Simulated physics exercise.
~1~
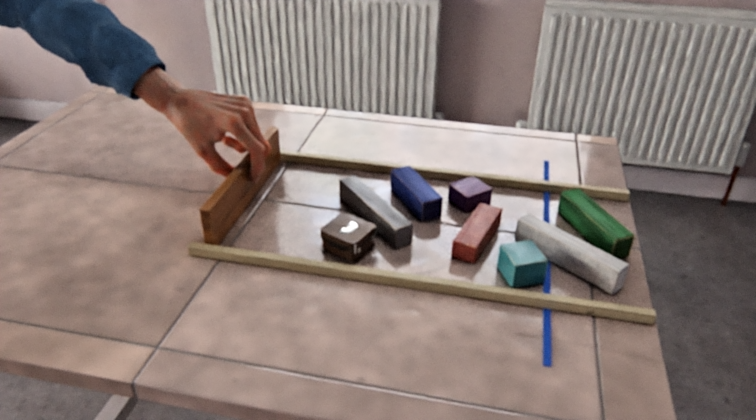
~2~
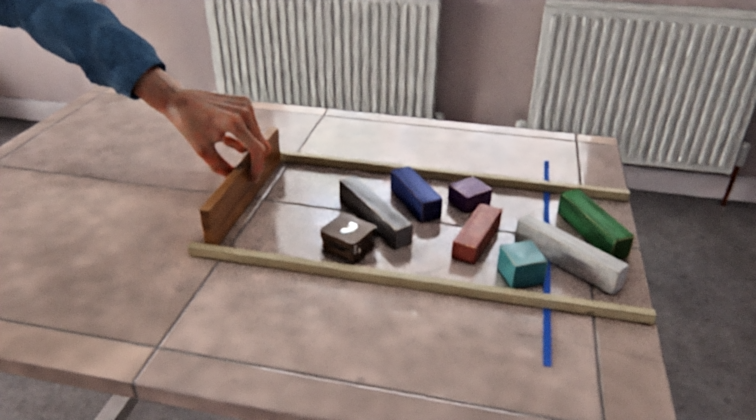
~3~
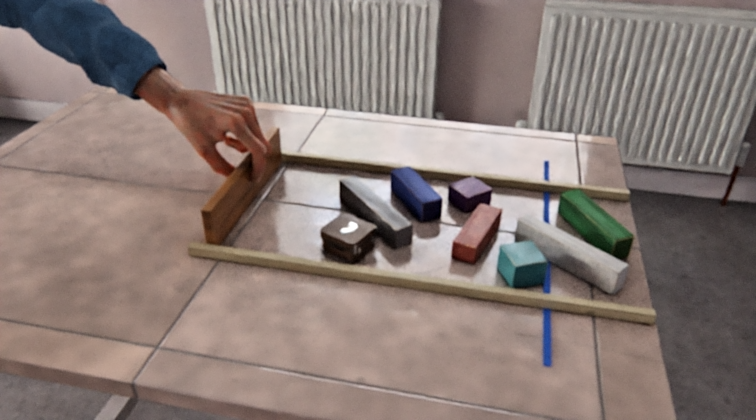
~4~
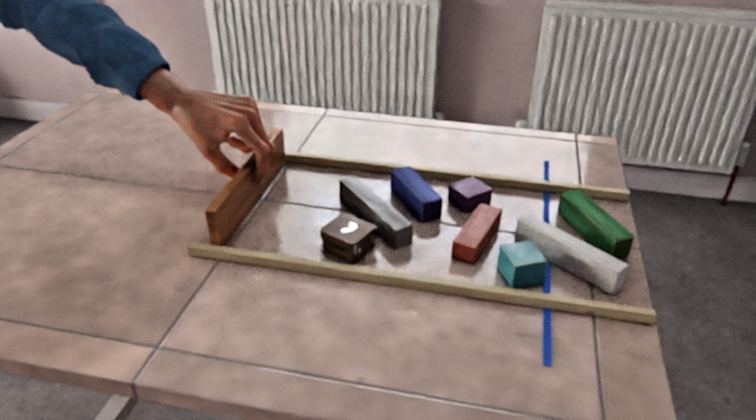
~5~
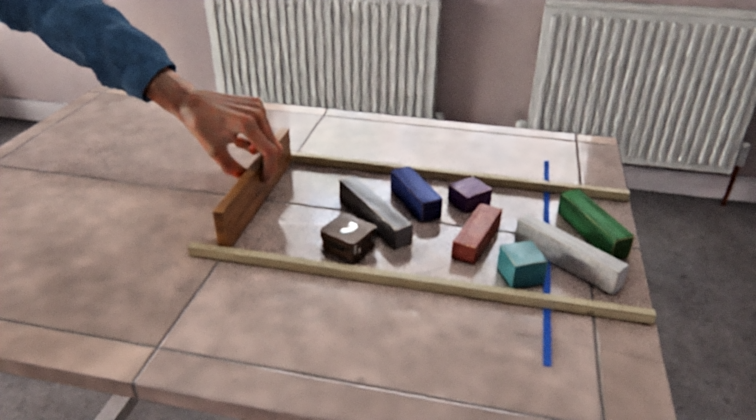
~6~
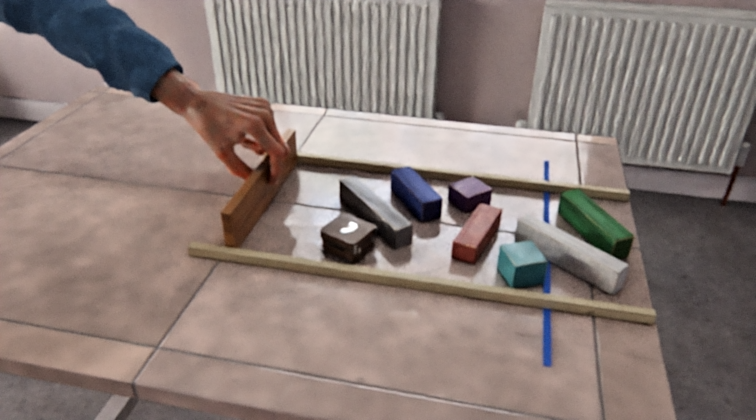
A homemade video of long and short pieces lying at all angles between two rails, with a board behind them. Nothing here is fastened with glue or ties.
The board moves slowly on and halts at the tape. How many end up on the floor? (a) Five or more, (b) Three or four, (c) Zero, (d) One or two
Option d: One or two.
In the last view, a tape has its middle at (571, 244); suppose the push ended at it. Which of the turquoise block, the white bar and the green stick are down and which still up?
Turquoise block - stays in place, white bar - goes down, green stick - goes down.
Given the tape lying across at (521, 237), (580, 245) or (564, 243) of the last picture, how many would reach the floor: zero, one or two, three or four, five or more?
Falls: None at all; 3 or 4; one or two.
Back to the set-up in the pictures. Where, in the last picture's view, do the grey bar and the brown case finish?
The one named first is at (586, 239), the next at (571, 267).
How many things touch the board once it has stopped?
It is in contact with 3.
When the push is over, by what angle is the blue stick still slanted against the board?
Somewhere near 30 degrees, I'd say.
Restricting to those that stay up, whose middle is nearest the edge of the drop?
That would be the red bar.
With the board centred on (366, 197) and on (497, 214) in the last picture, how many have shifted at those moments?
At the first place 2, at the second 8.
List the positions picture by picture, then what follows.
In the first frame, green stick (594, 223); white bar (568, 252); turquoise block (522, 263); board (245, 182); tape (547, 240).
In the second frame, white bar (568, 252); purple block (470, 194).
In the third frame, turquoise block (522, 264); blue stick (416, 193).
In the fourth frame, green stick (594, 223); board (251, 183).
In the fifth frame, white bar (568, 252); grey bar (374, 210).
In the sixth frame, green stick (594, 223); white bar (568, 252); turquoise block (522, 264); board (264, 185); tape (547, 240).
Early on, none off yet; green stick at rest near (594, 223); white bar at rest near (568, 252); turquoise block at rest near (522, 264).
Finally, the number that fall off is one or two; lost, white bar and green stick.
